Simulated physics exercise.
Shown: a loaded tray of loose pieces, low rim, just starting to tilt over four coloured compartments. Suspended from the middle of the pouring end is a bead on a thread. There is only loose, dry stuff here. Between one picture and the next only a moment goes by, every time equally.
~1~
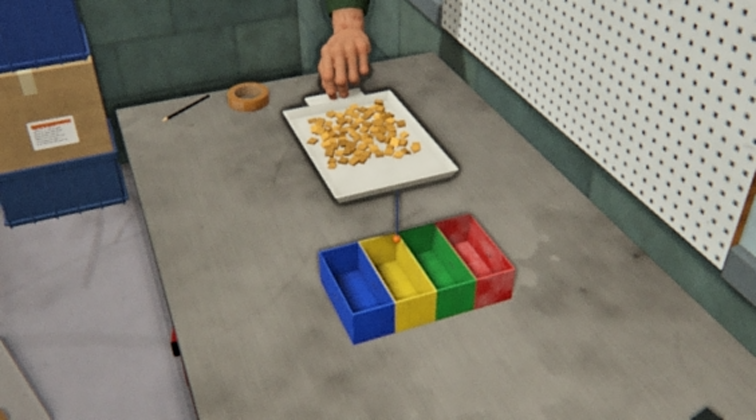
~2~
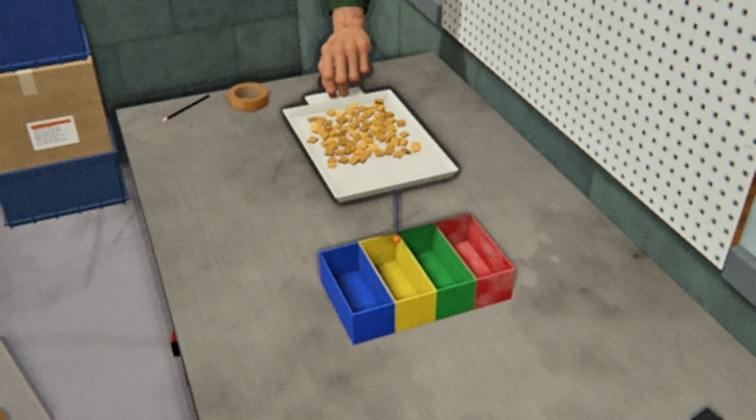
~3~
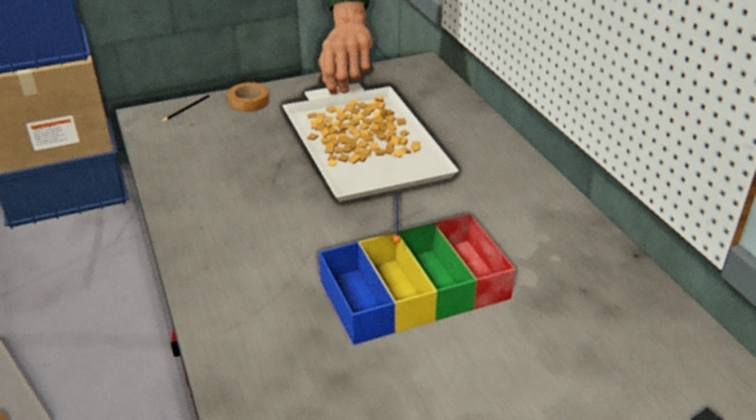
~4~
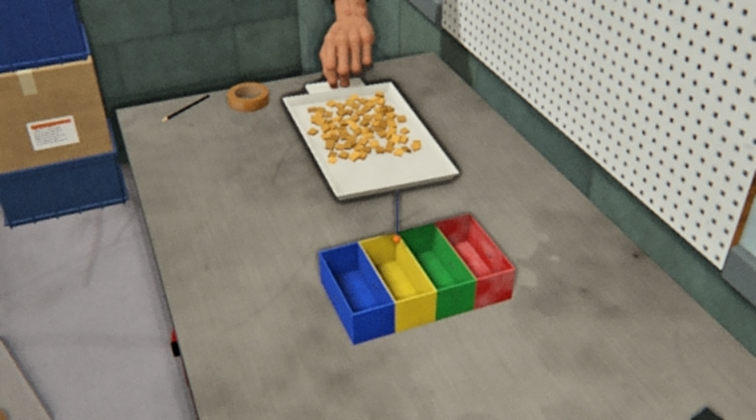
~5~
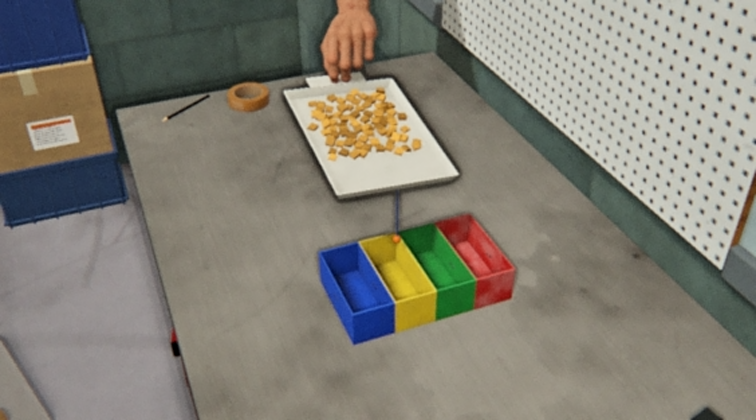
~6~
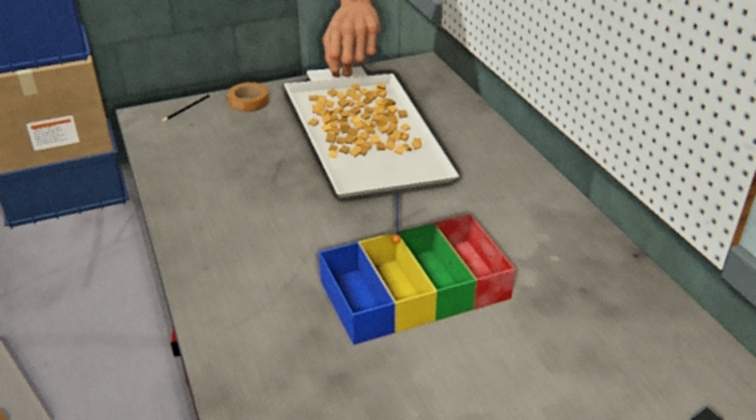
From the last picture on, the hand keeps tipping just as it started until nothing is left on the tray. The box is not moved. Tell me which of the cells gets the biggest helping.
The biggest helping lands in the red cell.
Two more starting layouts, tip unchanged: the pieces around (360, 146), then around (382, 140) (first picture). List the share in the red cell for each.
Roughly 50 and 70 percent, in that order.
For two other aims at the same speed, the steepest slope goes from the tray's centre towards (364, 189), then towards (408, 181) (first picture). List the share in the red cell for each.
Well, 0 percent for one and then 30 percent for the other.
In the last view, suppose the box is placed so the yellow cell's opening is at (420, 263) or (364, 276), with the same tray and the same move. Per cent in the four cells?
Some 100 and then some 50 per cent.
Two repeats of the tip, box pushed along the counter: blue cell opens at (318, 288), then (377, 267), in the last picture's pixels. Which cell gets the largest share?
The first placing favours red, while the second favours the cell in green.
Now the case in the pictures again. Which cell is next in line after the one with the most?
I'd say the green one takes second place.
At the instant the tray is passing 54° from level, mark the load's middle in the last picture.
The load is centred near (439, 183).
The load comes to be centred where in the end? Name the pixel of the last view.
Around (460, 263), give or take.
Soon after the last picture, tray tipped steeply; about two thirds on the tray; about a quarter in the red cell; a small part in the green cell; a small part falling or outside the box.
A little later, tray tipped right over; about two thirds in the red cell; about a third in the green cell; a stray few in the yellow cell; a stray few falling or outside the box.
Later still, tray tipped past a quarter turn; about two thirds in the red cell; about a third in the green cell; a stray few in the yellow cell; a stray few falling or outside the box.
At rest, tray tipped past a quarter turn; about two thirds in the red cell; about a third in the green cell; a stray few in the yellow cell; none in the blue cell; a stray few outside the box.
